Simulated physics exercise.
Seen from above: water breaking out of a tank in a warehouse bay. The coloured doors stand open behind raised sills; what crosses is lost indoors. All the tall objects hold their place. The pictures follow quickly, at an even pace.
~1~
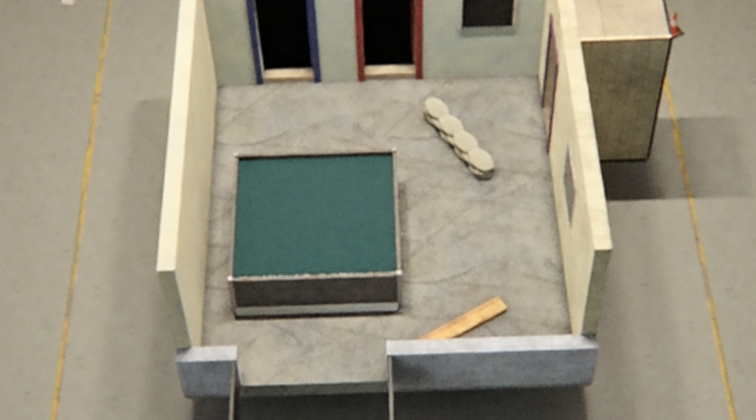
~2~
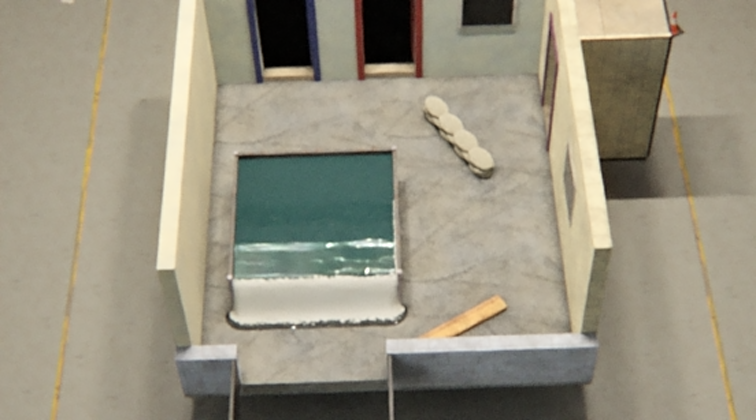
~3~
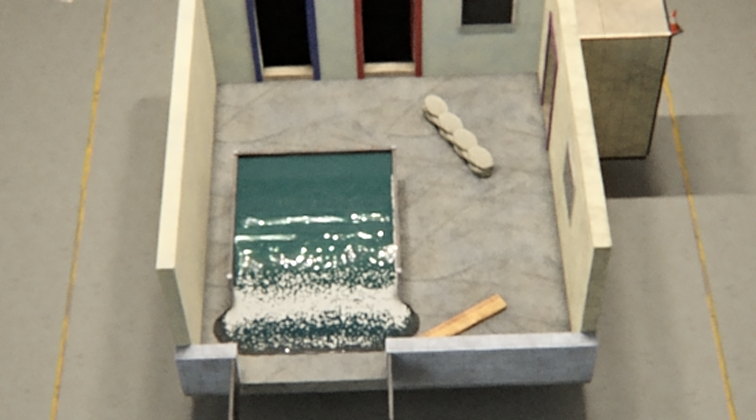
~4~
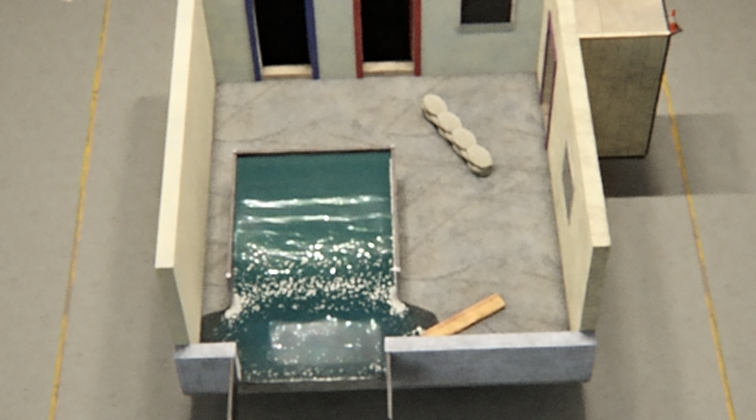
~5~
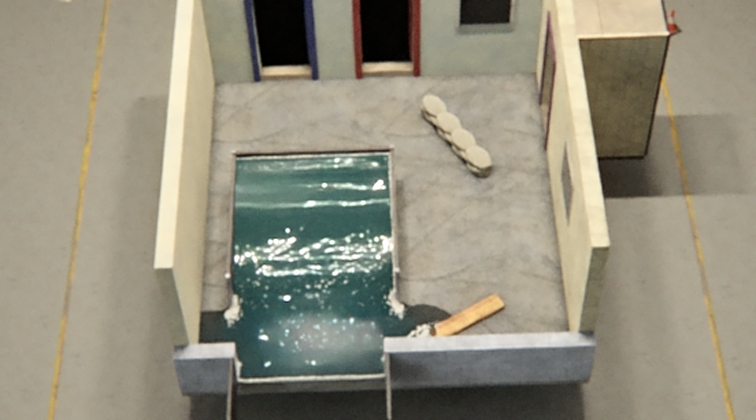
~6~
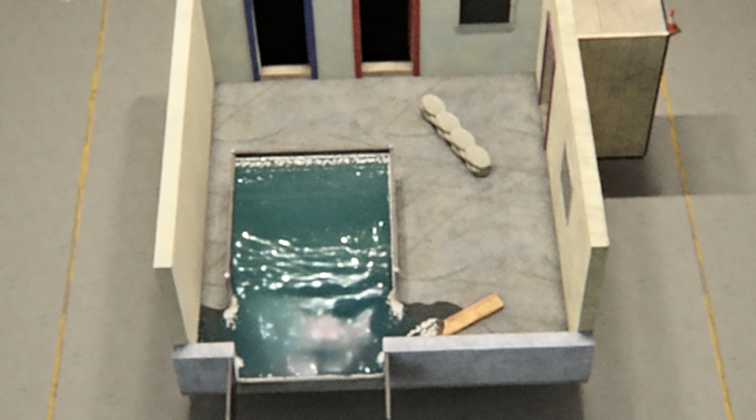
Green water bursting from the near side of a rectangular tank, foaming across the grey floor and spreading beside a wooden plank.
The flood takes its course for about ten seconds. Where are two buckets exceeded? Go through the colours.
In the end: The purple door holds within the limit; the red door holds within the limit; the blue door holds within the limit.
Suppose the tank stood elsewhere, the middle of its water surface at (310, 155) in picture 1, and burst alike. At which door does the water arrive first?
That is the one in purple.
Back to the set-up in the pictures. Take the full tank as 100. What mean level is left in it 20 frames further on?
Roughly 20 per cent.
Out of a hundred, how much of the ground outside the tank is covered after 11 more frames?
Some 30 per cent.
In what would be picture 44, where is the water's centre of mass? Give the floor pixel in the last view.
Near (352, 236).
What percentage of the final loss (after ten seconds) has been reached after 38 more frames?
Some 90 per cent.
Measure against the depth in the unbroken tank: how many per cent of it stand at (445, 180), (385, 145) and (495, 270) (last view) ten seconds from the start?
About 4, 6 and 4 per cent.
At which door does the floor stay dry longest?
The red one.
A moment on, water covers 20 % of the floor; the purple door not reached, the red door not reached, the blue door not reached.
Next, water covers 30 % of the floor; the purple door not reached, the red door not reached, the blue door not reached.
Then, water covers 50 % of the floor; the purple door not reached, the red door not reached, the blue door not reached.
Later, water covers 85 % of the floor; the purple door wet at the sill, nothing in, the red door wet at the sill, nothing in, the blue door wet at the sill, nothing in.
In the end, water covers 95 % of the floor; the purple door wet at the sill, nothing in, the red door wet at the sill, nothing in, the blue door wet at the sill, nothing in.
